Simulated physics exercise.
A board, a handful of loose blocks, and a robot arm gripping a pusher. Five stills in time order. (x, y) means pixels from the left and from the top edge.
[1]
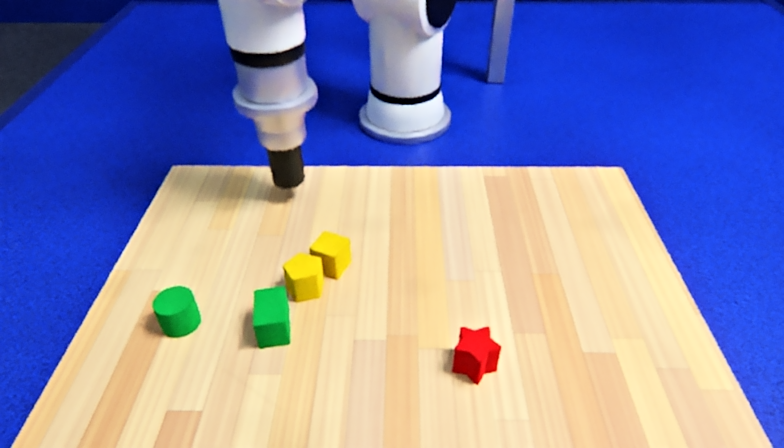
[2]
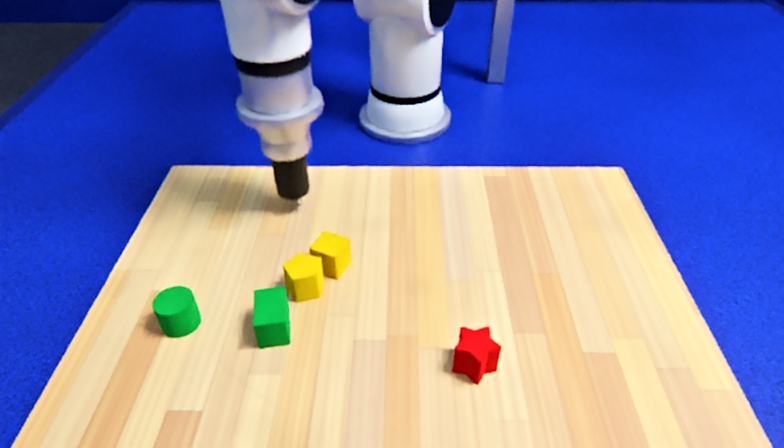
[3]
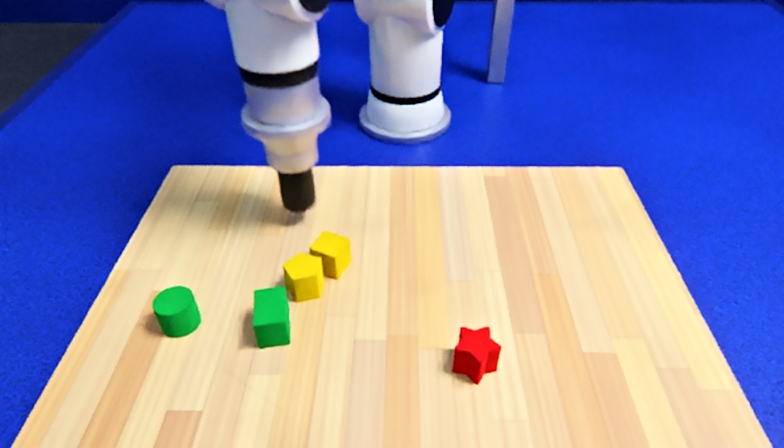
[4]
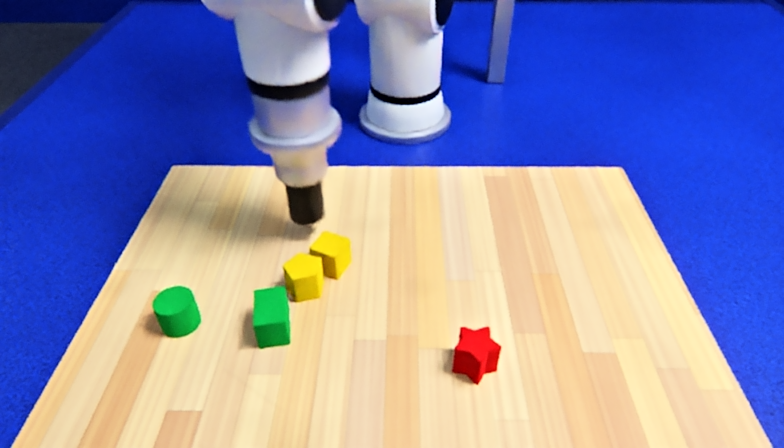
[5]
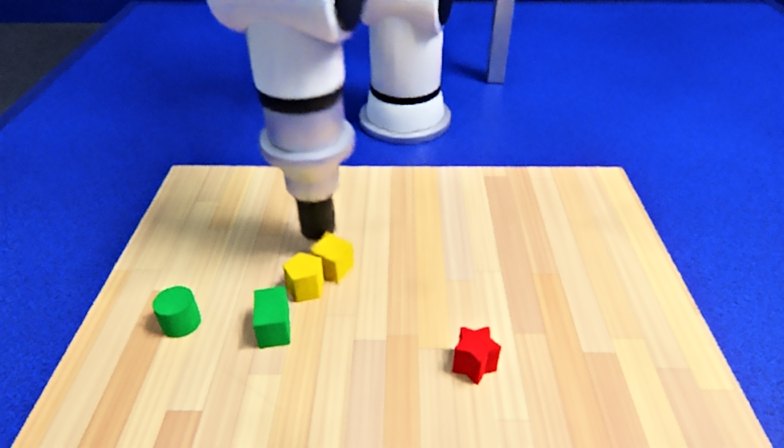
On a wooden board over a blue surface, a robot arm moved its dark tip slowly forward and slightly right toward two yellow blocks, nudging the farther one slightly, while the green and red pieces stayed still.
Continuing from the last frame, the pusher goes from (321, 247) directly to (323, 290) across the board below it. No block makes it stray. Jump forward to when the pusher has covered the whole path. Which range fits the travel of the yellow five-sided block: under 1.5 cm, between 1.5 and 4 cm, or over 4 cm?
The yellow five-sided block moves 1.5-4 cm.
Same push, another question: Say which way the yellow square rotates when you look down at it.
Turns anticlockwise.
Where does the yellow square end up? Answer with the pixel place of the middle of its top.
The point I'd pick in the picture is (354, 273).
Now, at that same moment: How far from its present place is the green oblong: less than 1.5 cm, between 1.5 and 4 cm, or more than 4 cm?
Answer: Less than 1.5 cm.
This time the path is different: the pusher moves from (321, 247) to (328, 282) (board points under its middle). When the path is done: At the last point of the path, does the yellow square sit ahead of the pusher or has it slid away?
It sits in front of the pusher.
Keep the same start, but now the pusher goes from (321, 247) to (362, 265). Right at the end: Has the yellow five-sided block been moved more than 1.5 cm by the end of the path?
The answer is no.
On the path given first. Halfway along, pusher (320, 251); yellow five-sided block (302, 268); yellow square (343, 260), turned 15° clockwise.
At the end, pusher (320, 273); green oblong (261, 312); yellow five-sided block (294, 289), turned 25° clockwise; yellow square (354, 273), turned 20° anticlockwise.
